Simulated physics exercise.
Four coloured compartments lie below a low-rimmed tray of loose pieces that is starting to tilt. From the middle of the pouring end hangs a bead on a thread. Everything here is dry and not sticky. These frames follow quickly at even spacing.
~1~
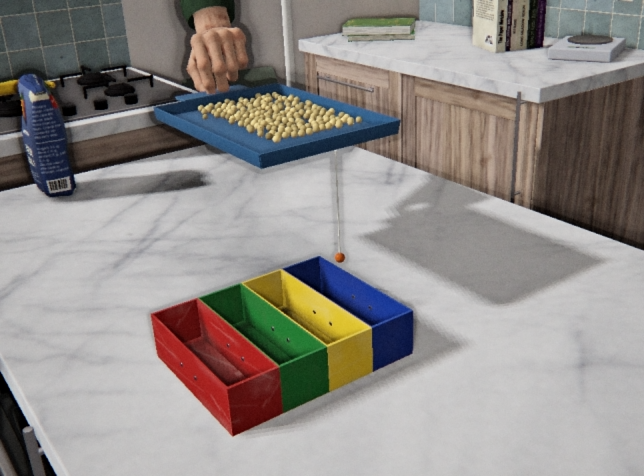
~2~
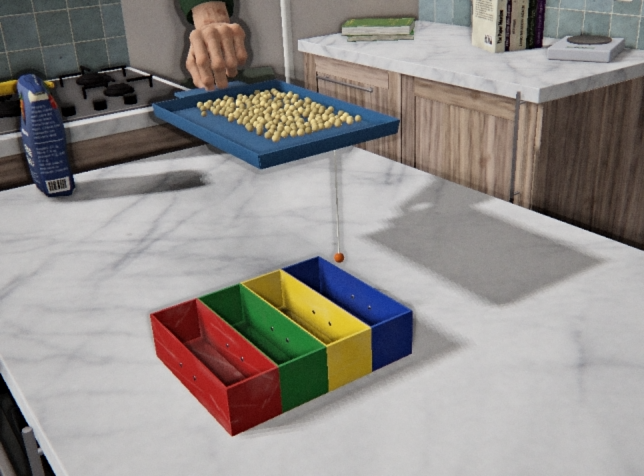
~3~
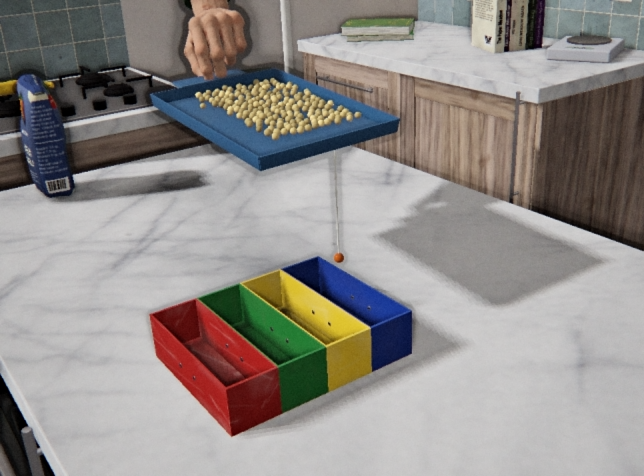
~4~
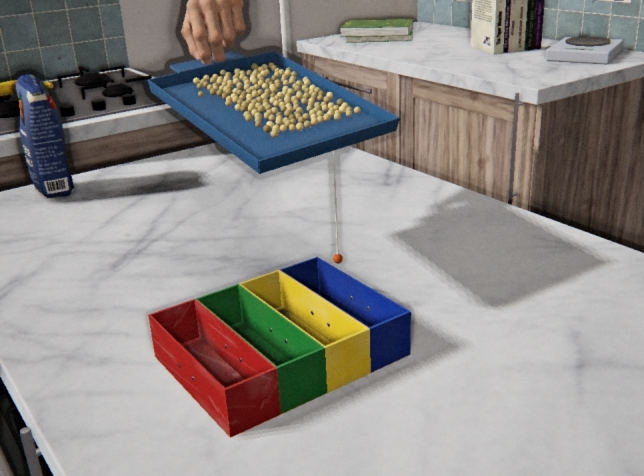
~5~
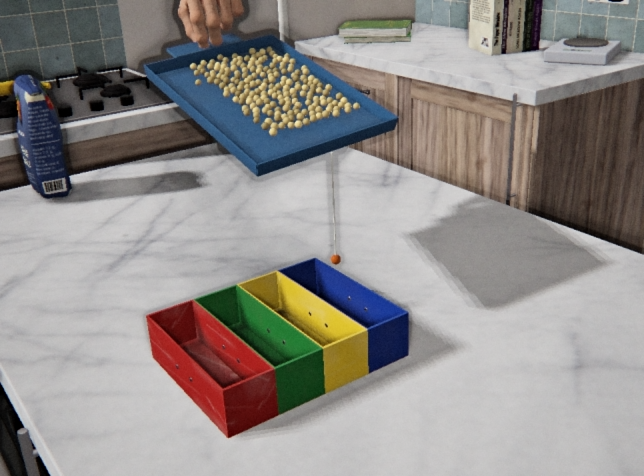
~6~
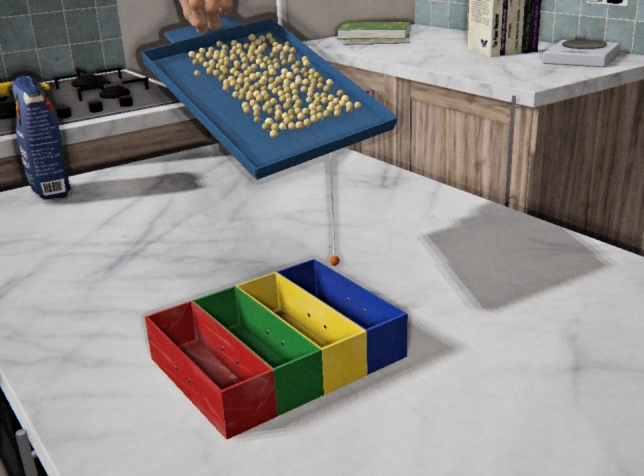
In the video, a hand at the back of a blue tray of pale yellow beans gradually tilts it toward its front left corner above red, green, yellow and blue compartments, while a small orange bead hangs below on a thread.
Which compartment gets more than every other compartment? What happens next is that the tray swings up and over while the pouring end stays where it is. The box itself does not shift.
The yellow compartment gets the most.
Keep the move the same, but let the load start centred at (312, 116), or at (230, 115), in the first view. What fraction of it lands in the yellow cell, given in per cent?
First case: Some 60 %; second case: Some 60 %.
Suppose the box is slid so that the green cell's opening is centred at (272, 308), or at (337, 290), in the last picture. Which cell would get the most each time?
The green one, then the red cell.
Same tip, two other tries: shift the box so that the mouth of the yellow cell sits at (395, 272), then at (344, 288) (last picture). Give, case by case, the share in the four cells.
First about 50, then 100 per cent.
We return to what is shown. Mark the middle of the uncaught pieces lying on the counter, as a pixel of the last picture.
Close to pixel (421, 342) in the last view.
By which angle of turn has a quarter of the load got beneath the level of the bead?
Near 70 degrees.
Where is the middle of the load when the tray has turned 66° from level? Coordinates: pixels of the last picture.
The middle of the pieces lands at roughly (294, 158).
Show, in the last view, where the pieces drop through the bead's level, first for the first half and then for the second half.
The leading part at (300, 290), the rest of it at (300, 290).
Shortly afterwards, tray tipped steeply; near two thirds on the tray; a little in the yellow cell; a little in the blue cell; a little in the green cell; near a quarter falling or outside the box.
Next, tray tipped past a quarter turn; near a quarter on the tray; near a quarter in the yellow cell; a little in the blue cell; a little in the green cell; only a few in the red cell; near a third falling or outside the box.
Some moments later, tray tipped past a quarter turn; near half in the yellow cell; near a quarter in the blue cell; a little in the green cell; only a few in the red cell; a little falling or outside the box.
In the end, tray tipped past a quarter turn; near half in the yellow cell; near a quarter in the blue cell; a little in the green cell; only a few in the red cell; a little outside the box.
